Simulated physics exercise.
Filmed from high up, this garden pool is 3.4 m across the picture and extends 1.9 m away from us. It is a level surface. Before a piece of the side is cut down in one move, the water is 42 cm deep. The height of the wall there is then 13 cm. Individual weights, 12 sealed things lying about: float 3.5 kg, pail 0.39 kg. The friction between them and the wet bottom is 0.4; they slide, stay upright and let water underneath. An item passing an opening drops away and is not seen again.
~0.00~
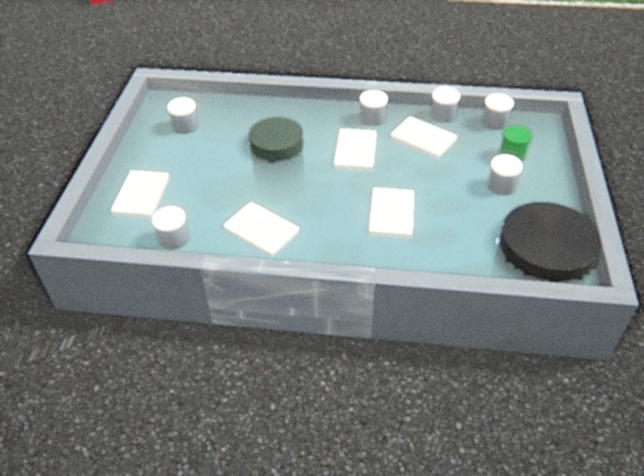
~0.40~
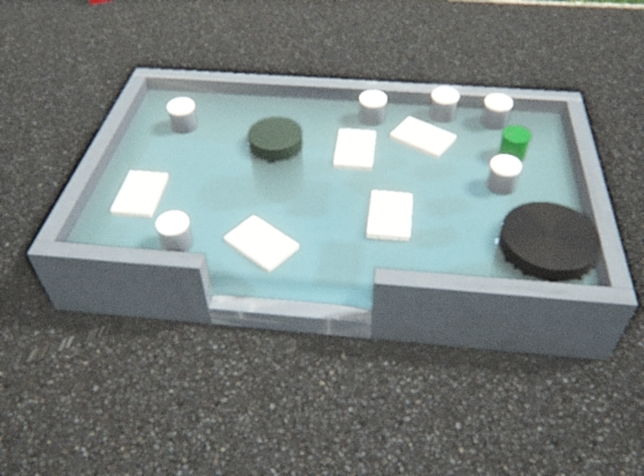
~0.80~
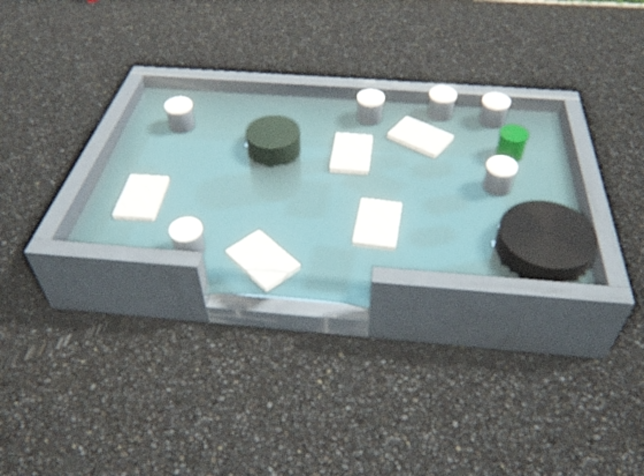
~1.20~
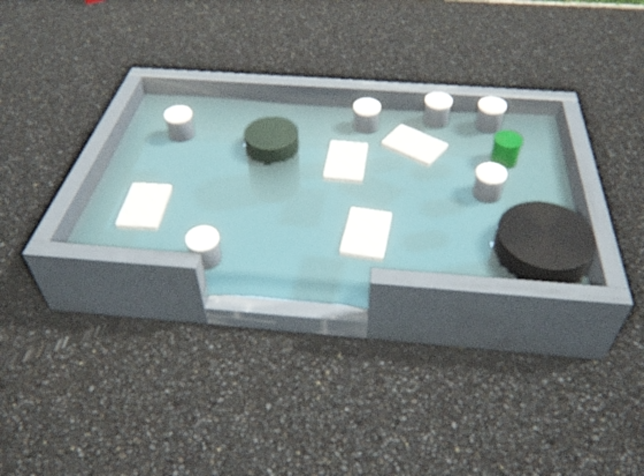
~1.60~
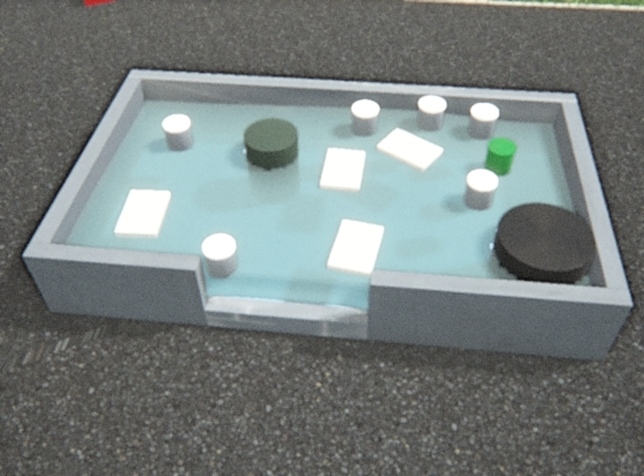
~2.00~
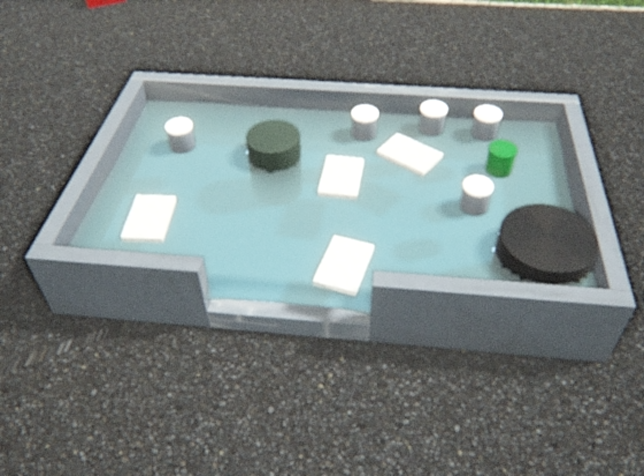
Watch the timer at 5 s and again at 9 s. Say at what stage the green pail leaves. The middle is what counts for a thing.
It gets away after the last check or never.
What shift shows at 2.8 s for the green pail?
Around 10 cm from the start by that time.
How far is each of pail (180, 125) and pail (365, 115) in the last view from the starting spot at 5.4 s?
In turn they sit 30 cm and 20 cm away.
After 2.8 s the green pail is near (501, 152), 0.1 m from its start, afloat; 3 of 12 are out; 9 afloat.
After 5.4 s the green pail is near (490, 161), 0.2 m from its start, afloat; 3 of 12 are out; 9 afloat.
After 8.0 s the green pail is near (480, 170), 0.3 m from its start, afloat; 3 of 12 are out; 9 afloat.
After 12.0 s the green pail is near (458, 181), 0.5 m from its start, afloat; 5 of 12 are out; 7 afloat.
